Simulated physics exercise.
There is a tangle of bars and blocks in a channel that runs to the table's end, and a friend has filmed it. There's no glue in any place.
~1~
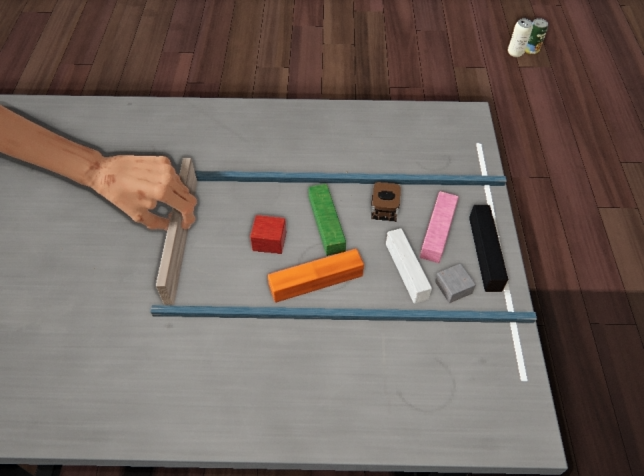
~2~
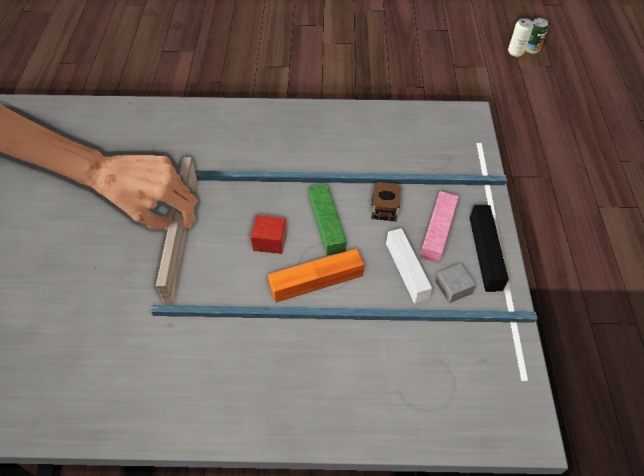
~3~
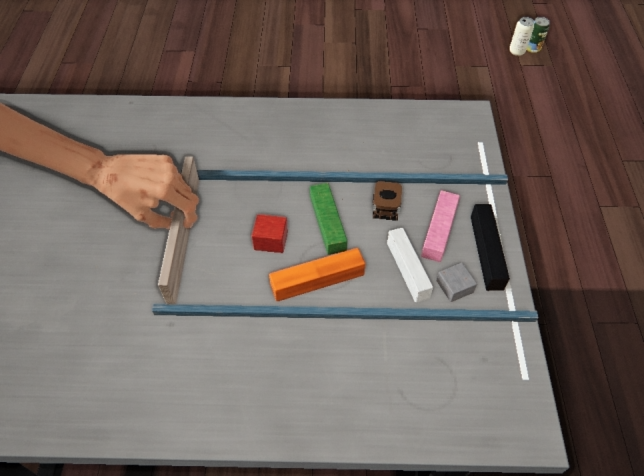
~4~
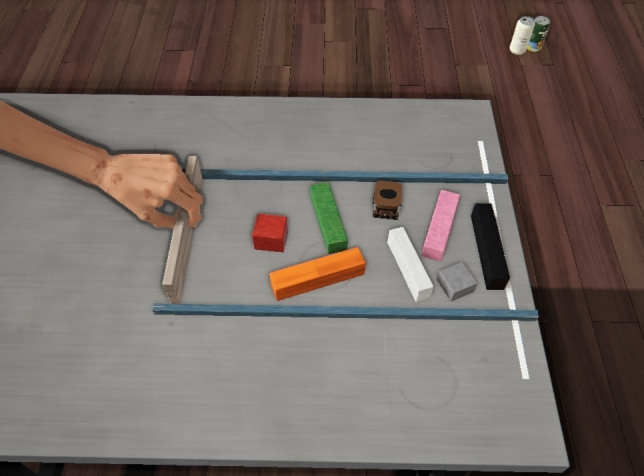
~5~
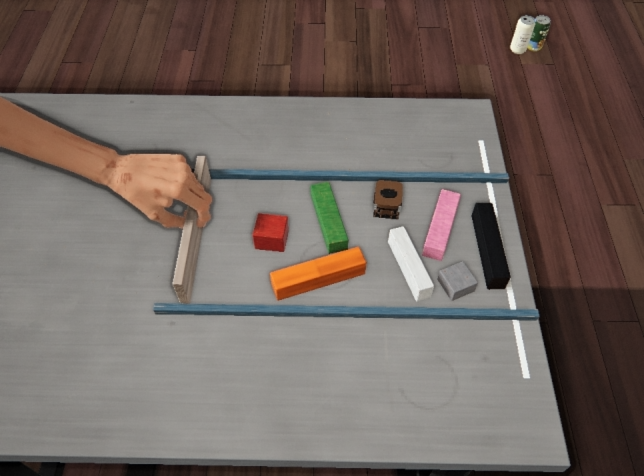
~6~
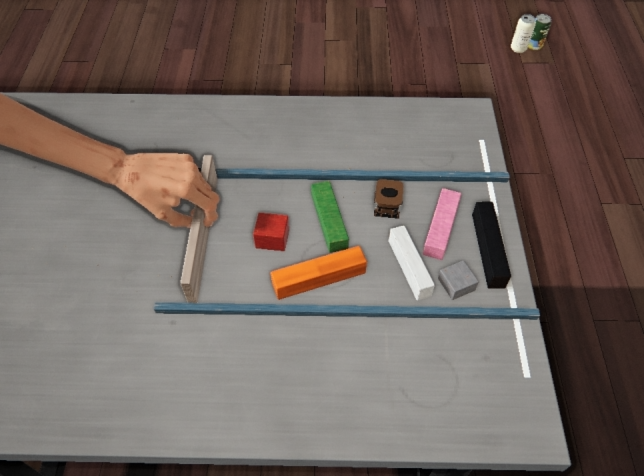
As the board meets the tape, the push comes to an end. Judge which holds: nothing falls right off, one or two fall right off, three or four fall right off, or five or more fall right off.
I expect at least five of them will drop off.
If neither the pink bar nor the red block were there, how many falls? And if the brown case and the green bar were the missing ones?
Going first to second: 5 and 5.
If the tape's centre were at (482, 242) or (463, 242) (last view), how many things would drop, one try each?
First try 4, second try 4.
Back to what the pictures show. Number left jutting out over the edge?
Overhang count: 1.
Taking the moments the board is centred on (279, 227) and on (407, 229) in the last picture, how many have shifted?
That makes 2 at the first spot and 8 at the second.
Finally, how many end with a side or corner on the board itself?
Count: 1.
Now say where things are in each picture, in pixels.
In the first frame, black stick (488, 247); grey block (455, 283); pink bar (440, 227); board (179, 229); tape (498, 246).
In the second frame, grey block (455, 283); white bar (408, 265).
In the third frame, pink bar (441, 225); brown case (387, 201).
In the fourth frame, black stick (489, 245); green bar (328, 217).
In the fifth frame, grey block (457, 281); red block (271, 233).
In the sixth frame, black stick (491, 244); grey block (458, 280); pink bar (442, 223); board (201, 226); tape (501, 242).
Early on, none off yet; black stick at rest near (491, 244); grey block at rest near (458, 280); pink bar at rest near (442, 223).
A while later, none off yet; black stick leaning a little near (534, 229); grey block leaning a little near (542, 264); pink bar travelled about its own width near (491, 212).
Finally, the number that fall off is five or more; lost, orange stick, green bar, brown case, white bar, pink bar, grey block and black stick.
